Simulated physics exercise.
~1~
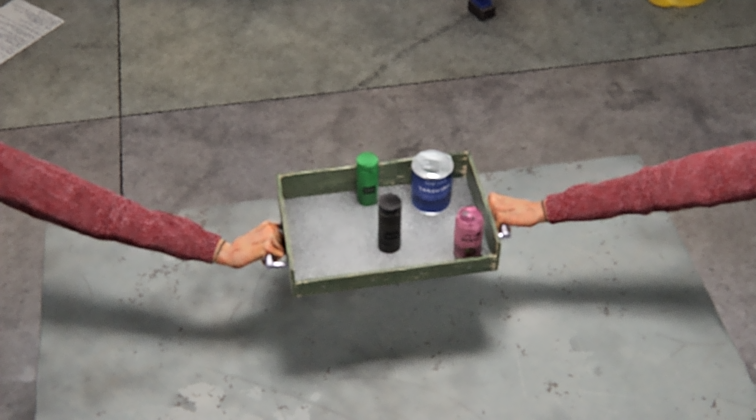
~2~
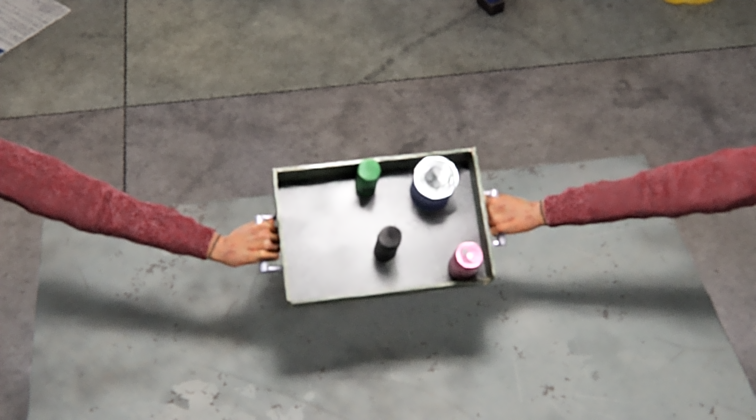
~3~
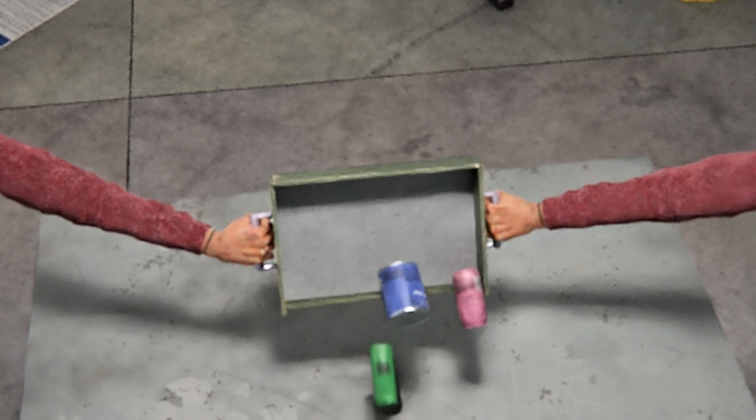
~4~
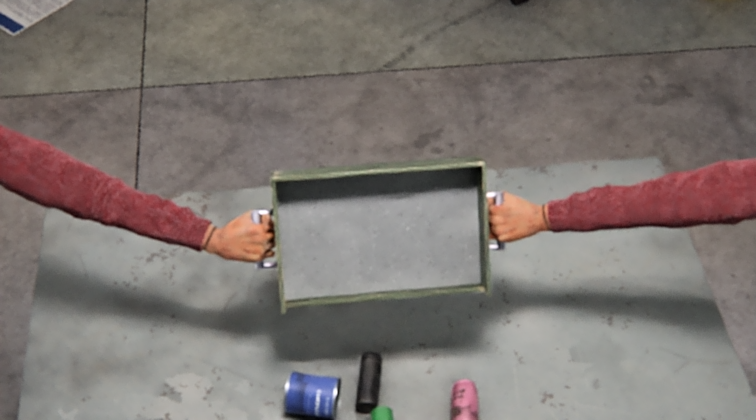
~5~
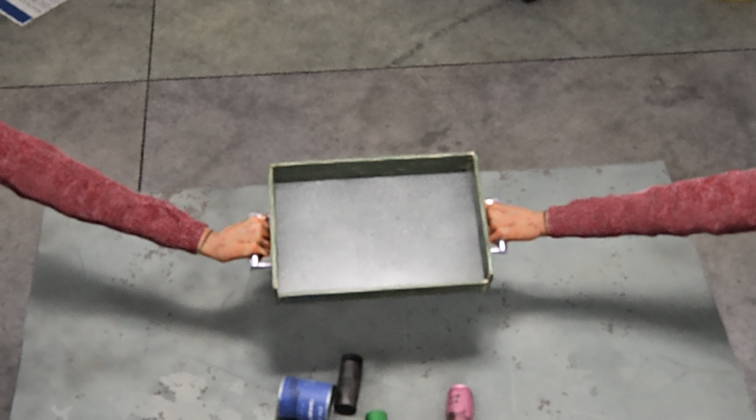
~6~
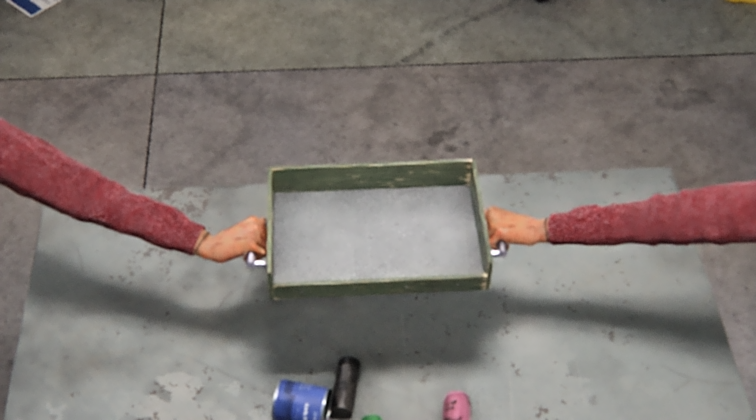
Two hands in red sleeves hold a shallow green tray by its end handles above a worn grey sheet on a concrete floor, seen from above. Inside stand a green shaker at the back left, a blue tin at the back right, a black shaker near the middle and a pink can at the front right. The hands tip the near side steeply down, and all four items slide and tumble over the low front wall. They land on their sides below the tray, the blue tin shifting left beside the black shaker. The hands bring the empty tray back to level, leaving everything lying outside it.
